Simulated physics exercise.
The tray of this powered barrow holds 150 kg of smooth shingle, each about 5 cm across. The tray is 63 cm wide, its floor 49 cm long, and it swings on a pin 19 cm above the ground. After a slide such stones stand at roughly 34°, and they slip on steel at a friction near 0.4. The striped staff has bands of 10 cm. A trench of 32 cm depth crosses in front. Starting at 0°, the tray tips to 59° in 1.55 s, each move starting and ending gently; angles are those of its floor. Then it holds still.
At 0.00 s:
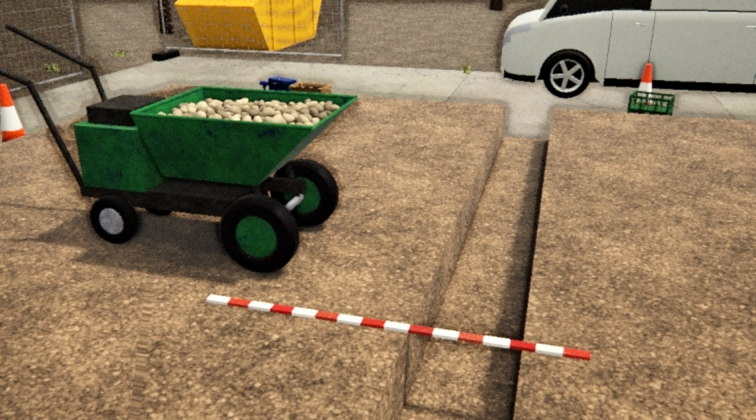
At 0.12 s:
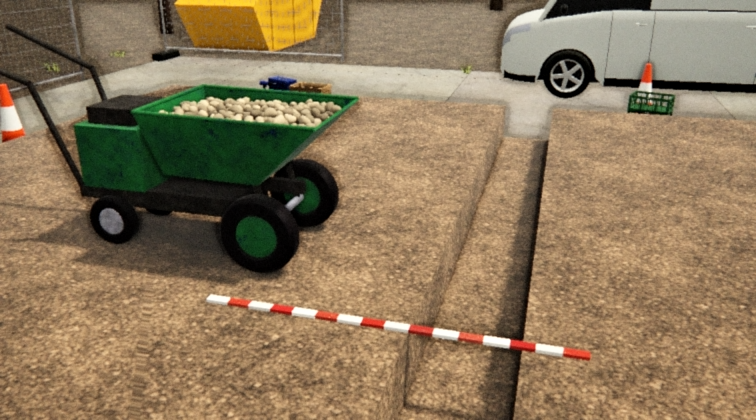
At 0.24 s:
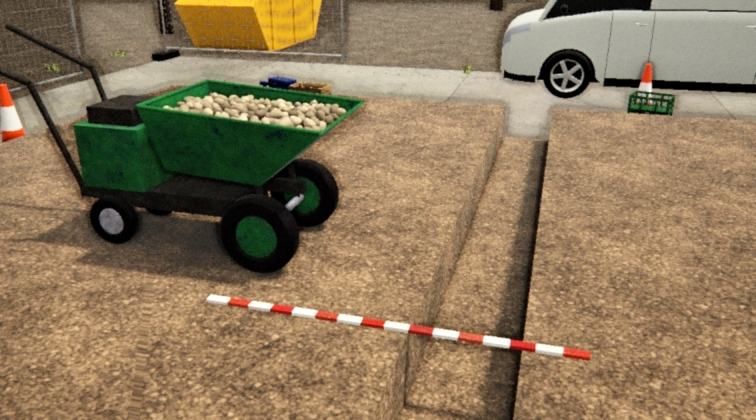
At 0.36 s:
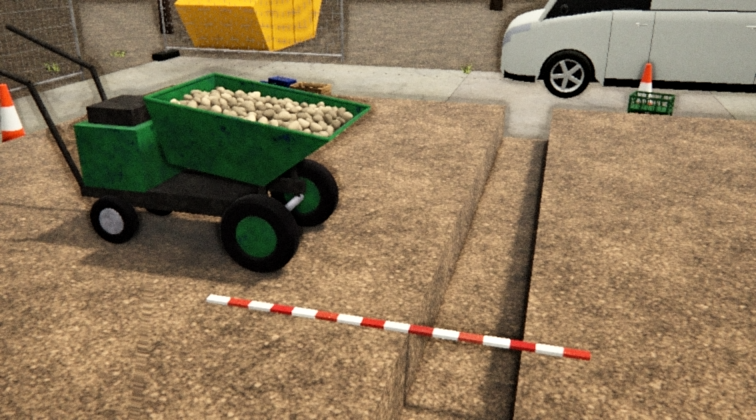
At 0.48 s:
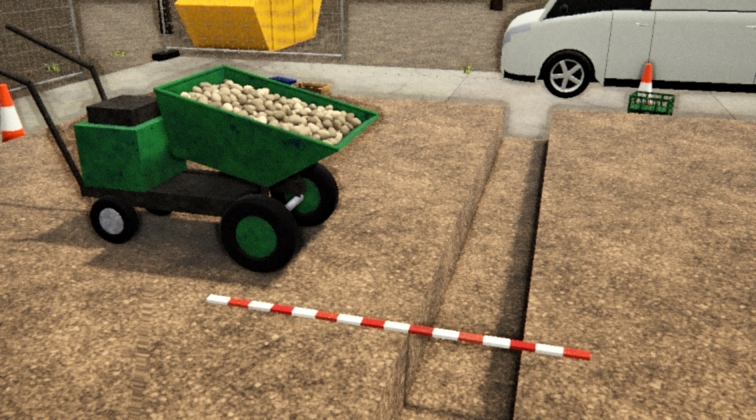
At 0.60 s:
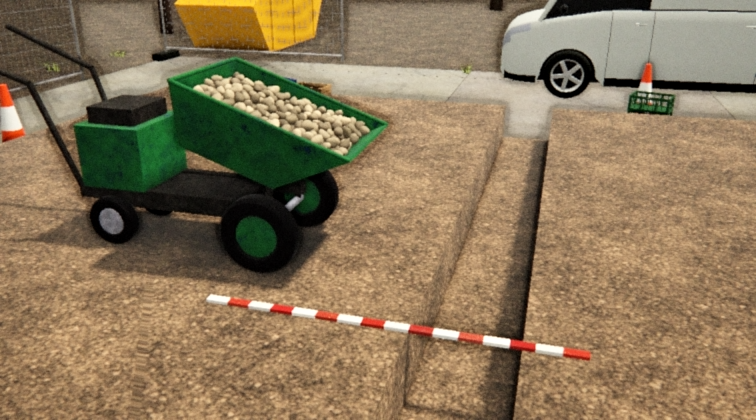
A green powered barrow loaded with pale rounded stones stands at left on brown, gravelly ground, seen from slightly above by a still camera. A narrow trench runs beside it, with a red-and-white striped staff lying across in front, and a yellow skip, orange cones and a white van behind. The tray's rear rises steadily, tilting its front lip down toward the right, while the wheels stay put.
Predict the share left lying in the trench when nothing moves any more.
About 86 per cent.
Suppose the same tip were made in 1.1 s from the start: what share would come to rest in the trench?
In that case some 85 per cent.
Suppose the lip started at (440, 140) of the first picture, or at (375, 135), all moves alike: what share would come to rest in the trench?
About 40 and 95 per cent.
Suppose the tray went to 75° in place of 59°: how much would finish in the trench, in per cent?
Then about 60 per cent.
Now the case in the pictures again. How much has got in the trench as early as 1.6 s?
About 20 per cent by then.
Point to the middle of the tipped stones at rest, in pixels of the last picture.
Their middle is at about (473, 311).
After 1.2 s the floor is at 50°; 100 % in the tray; the foremost stones are at (396, 201).
After 1.6 s the floor is at 59°; 65 % in the tray, 15 % short of the trench, 20 % in the trench; the foremost stones are at (491, 338).
After 2.0 s the floor is at 59°; 32 % in the tray, 16 % short of the trench, 52 % in the trench; the foremost stones are at (522, 329).
After 4.0 s the floor is at 59°; 0 % in the tray, 14 % short of the trench, 86 % in the trench; the foremost stones are at (522, 326).
